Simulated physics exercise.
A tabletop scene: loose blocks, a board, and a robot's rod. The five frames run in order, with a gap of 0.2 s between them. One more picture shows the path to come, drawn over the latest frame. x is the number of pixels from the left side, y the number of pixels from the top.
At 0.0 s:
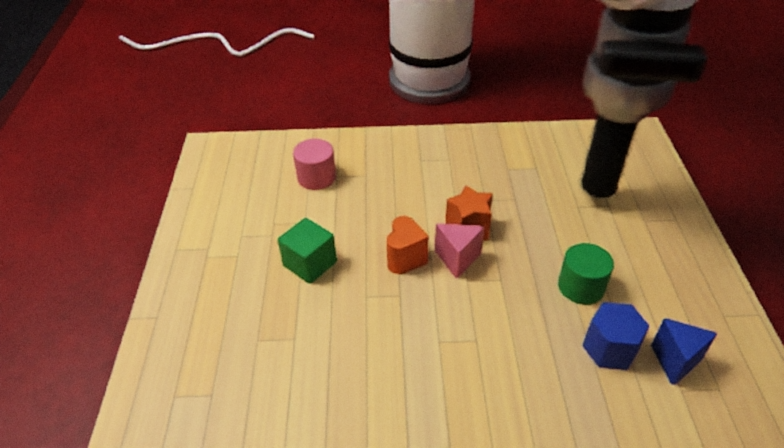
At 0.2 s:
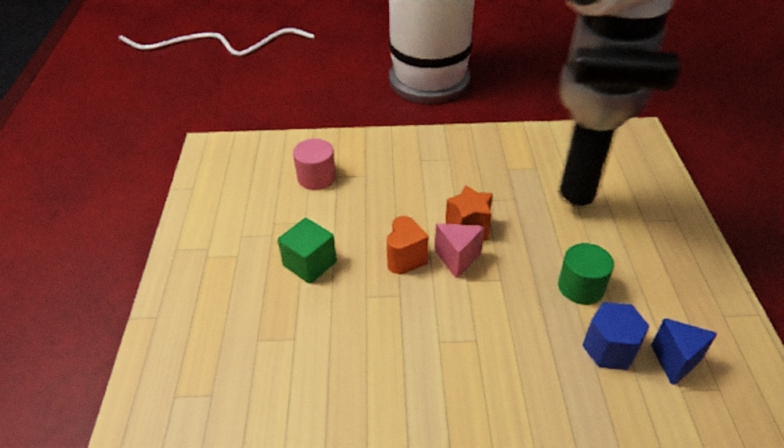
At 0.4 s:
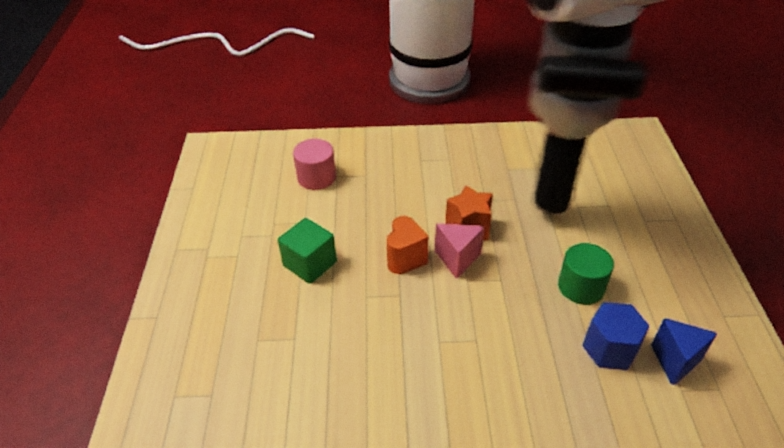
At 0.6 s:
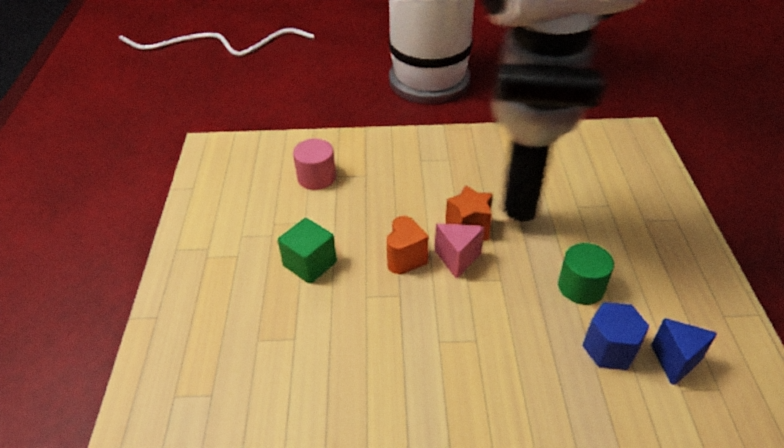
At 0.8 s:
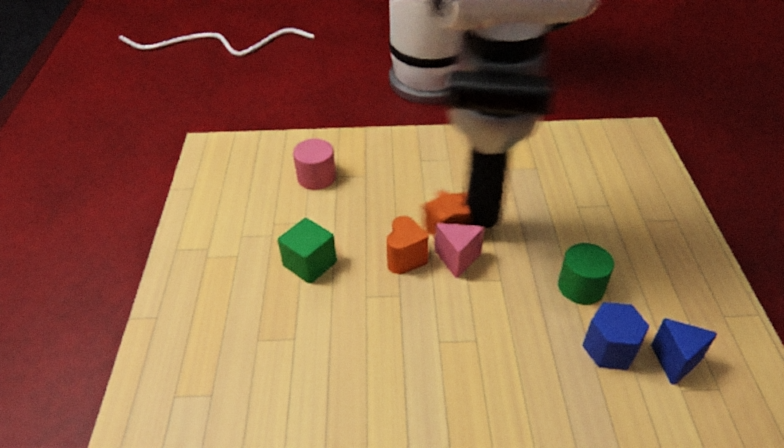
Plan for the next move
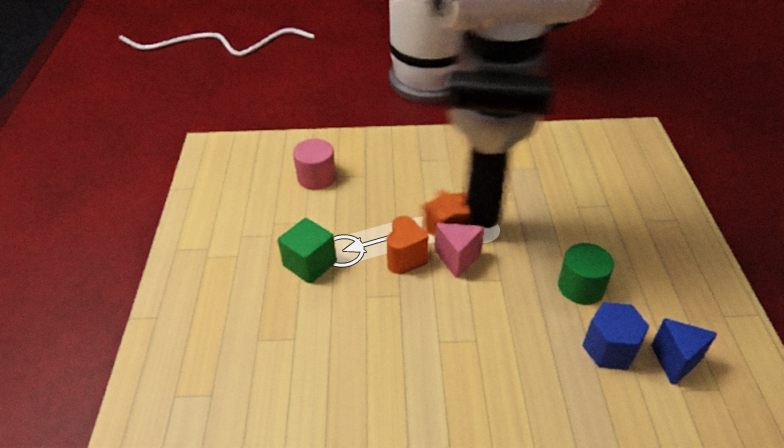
A robot arm with a black rod stands over a pale wooden board on a red tabletop, seen from a fixed view angled down. A pink cylinder and green cube sit left, an orange heart-shaped block, orange star and pink triangular block near the middle, and a green cylinder and two blue blocks right. The rod sweeps left and slightly nearer, then pushes the star a little left.
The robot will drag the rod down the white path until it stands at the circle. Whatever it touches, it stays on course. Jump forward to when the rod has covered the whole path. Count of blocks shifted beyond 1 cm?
It shifts three blocks or more.
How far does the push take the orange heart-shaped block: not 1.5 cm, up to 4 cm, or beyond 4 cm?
Final distance: 1.5 to 4 cm.
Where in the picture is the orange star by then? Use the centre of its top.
Its top middle is near (304, 222).
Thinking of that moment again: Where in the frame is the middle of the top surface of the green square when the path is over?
When the path ends, it will be at (268, 247).
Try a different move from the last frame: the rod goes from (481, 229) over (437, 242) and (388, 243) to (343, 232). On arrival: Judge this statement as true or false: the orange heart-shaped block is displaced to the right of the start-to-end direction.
Answer: False.
The drawn path runs from (481, 229) by way of (411, 232) to (343, 251).
On the path given first. One third of the way, rod at (434, 215); orange heart-shaped block at (395, 234), turned 35° anticlockwise; orange star at (399, 204).
Two thirds of the way, rod at (387, 224); orange heart-shaped block at (389, 237), turned 60° anticlockwise; orange star at (351, 211).
At the end, rod at (342, 237); green square at (268, 247); orange heart-shaped block at (383, 240), turned 85° anticlockwise; orange star at (304, 222); pink triangular block not moved.
